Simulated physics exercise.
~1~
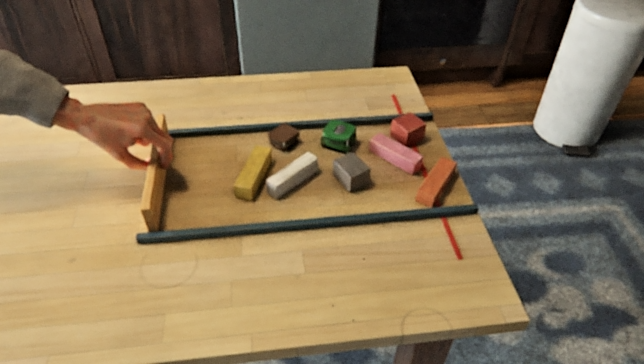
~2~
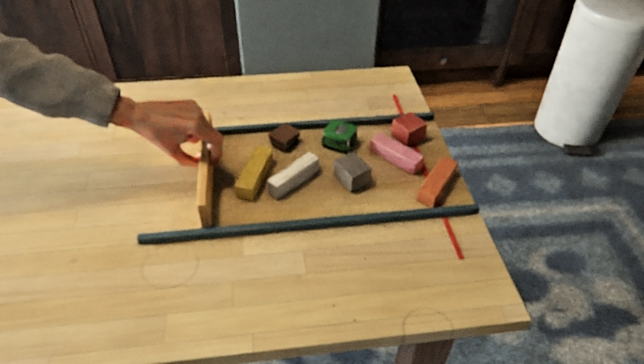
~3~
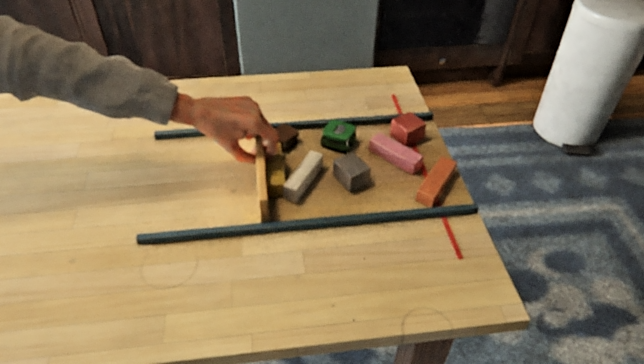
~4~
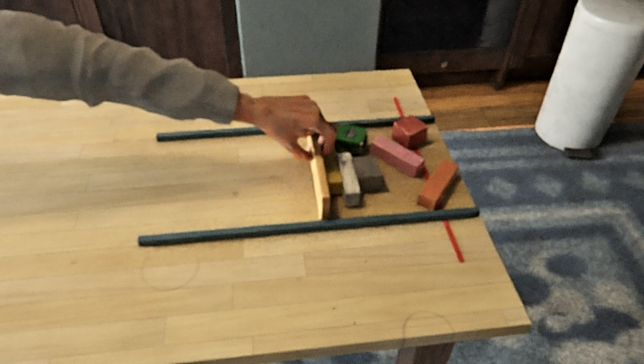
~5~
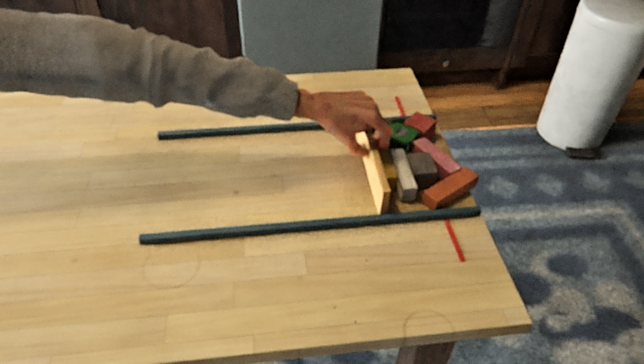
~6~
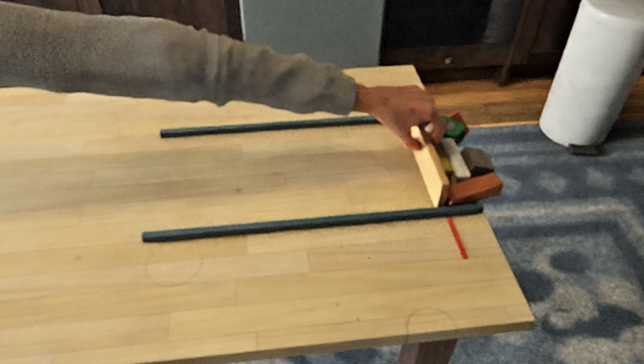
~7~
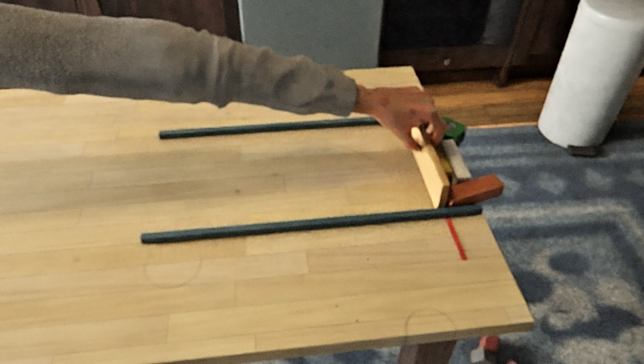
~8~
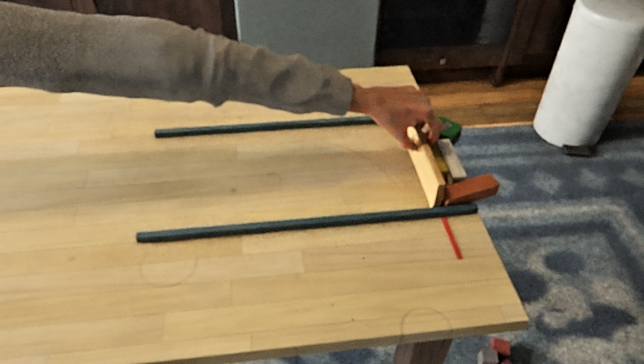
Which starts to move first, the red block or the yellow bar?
The yellow bar starts to move first, as the board reaches it early in the sweep. The red block only gets moving later, when the board is close to the table's edge.
At first, a hand holds an upright wooden board at the left end of two dark rails on a table, with eight coloured sticks and blocks scattered to its right. The hand slides the board right, and it reaches the yellow bar and pushes it along. The white bar and grey block are gathered up next, and the pieces crowd together toward the table's edge. The board stops near the red tape, with pieces bunched at the edge. The red, grey and pink pieces go over, while the orange, green, white and yellow ones stay up, some jutting past the edge.
